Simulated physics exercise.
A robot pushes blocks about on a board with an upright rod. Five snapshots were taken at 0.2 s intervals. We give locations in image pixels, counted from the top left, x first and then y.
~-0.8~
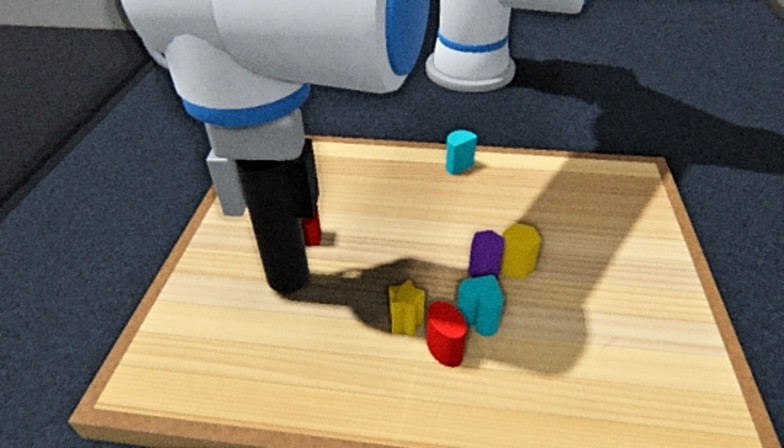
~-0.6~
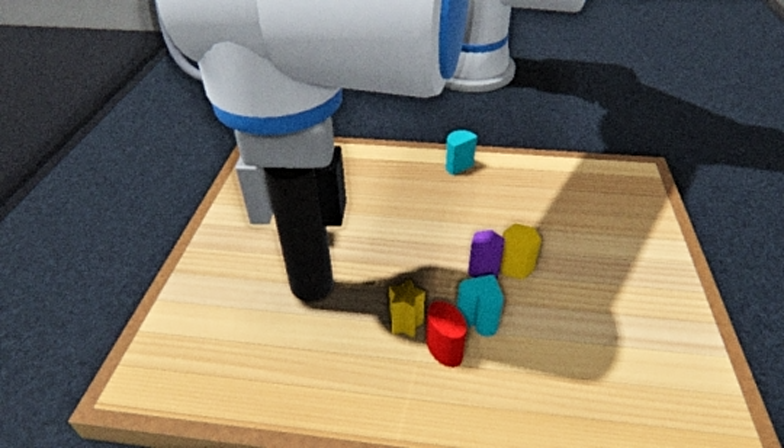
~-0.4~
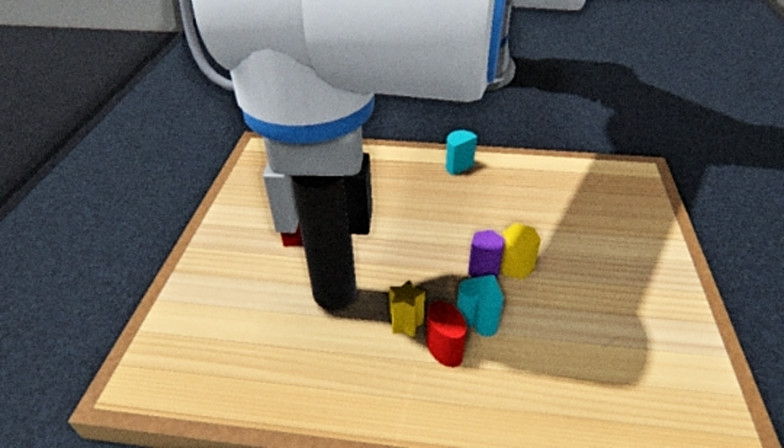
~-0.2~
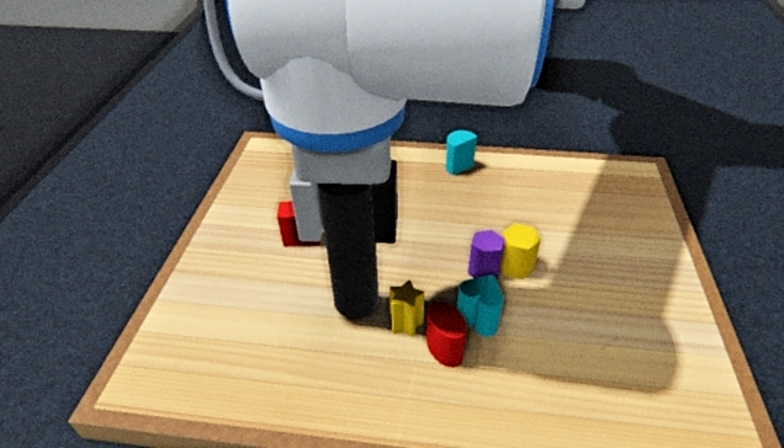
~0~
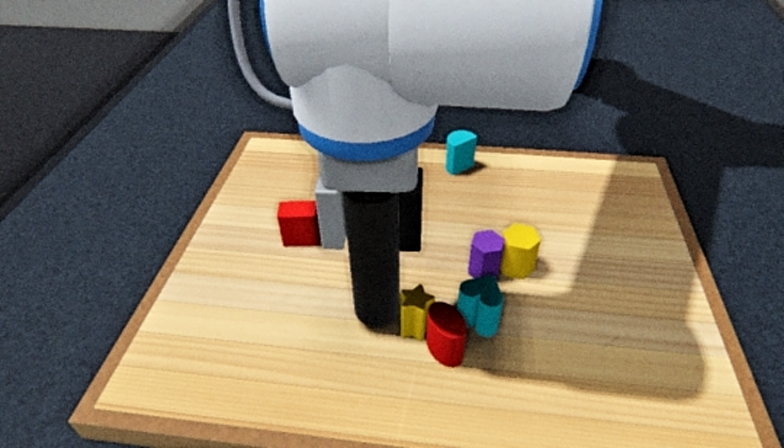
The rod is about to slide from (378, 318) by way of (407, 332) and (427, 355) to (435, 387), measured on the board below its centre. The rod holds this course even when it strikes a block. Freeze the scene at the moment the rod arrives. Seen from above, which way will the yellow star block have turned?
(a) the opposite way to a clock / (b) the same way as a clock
It's a.
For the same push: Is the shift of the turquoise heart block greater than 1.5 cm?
Answer: No.
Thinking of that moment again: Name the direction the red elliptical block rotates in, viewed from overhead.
Rotates clockwise.
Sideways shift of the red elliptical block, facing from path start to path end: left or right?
Measured against the direction from start to end, the red elliptical block shifts toward the left-hand side.
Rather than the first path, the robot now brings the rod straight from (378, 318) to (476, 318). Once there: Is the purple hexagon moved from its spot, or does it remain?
It will be resting on its spot.
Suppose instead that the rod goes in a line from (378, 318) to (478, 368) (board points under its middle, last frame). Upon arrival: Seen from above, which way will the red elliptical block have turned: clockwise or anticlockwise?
It turns round clockwise.
The first path, step by step. Halfway along, rod at (421, 333); yellow star block at (458, 301), turned 15° anticlockwise; red elliptical block at (477, 329), turned 60° clockwise; turquoise heart block at (487, 288).
At the end, rod at (436, 379); yellow star block at (459, 303), turned 25° anticlockwise; red elliptical block at (479, 329), turned 65° clockwise; turquoise heart block at (487, 287).
